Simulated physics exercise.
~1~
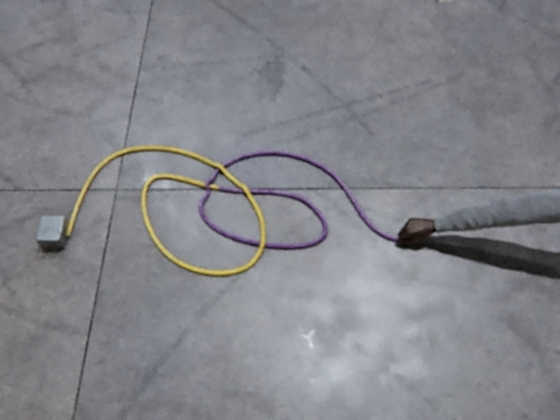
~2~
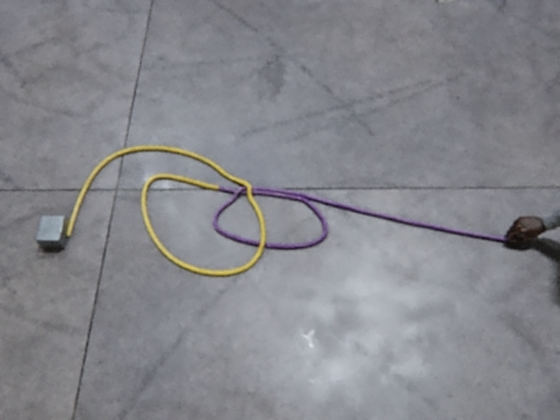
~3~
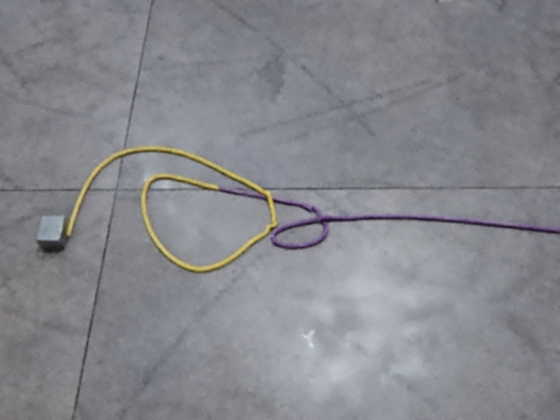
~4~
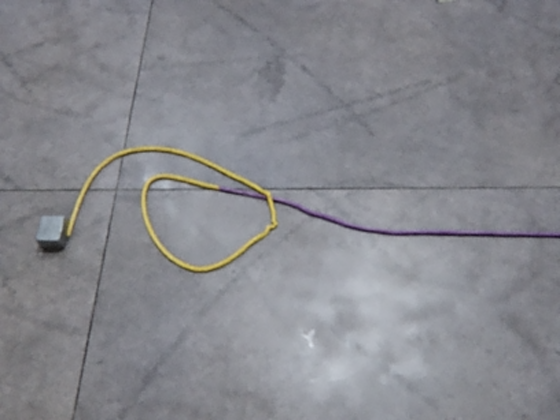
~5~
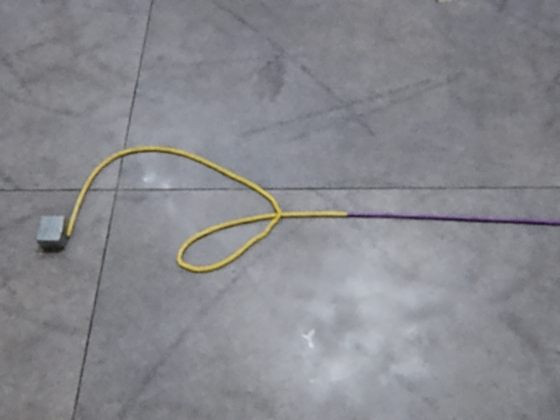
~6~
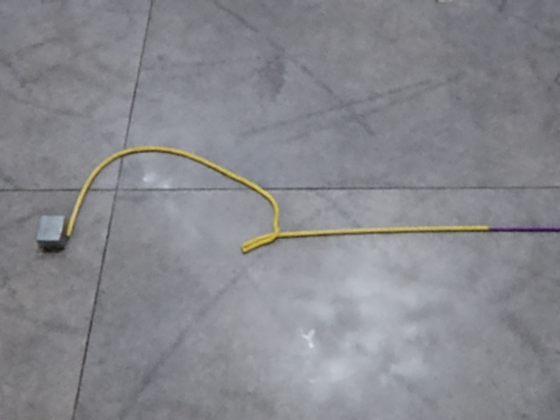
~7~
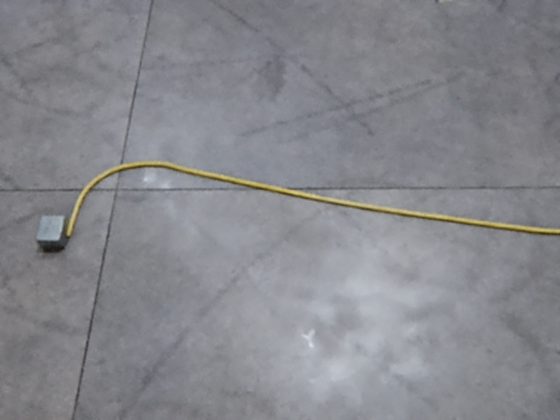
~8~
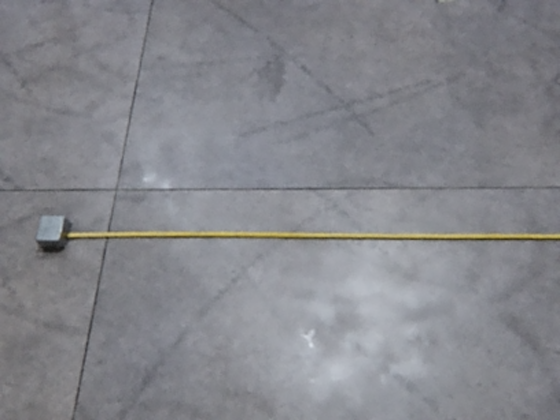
A looped yellow and purple rope, fixed to a small metal block at the left on a concrete floor, was pulled to the right by a hand, its loops shrinking and slipping out one after another until only a straight yellow line remained.
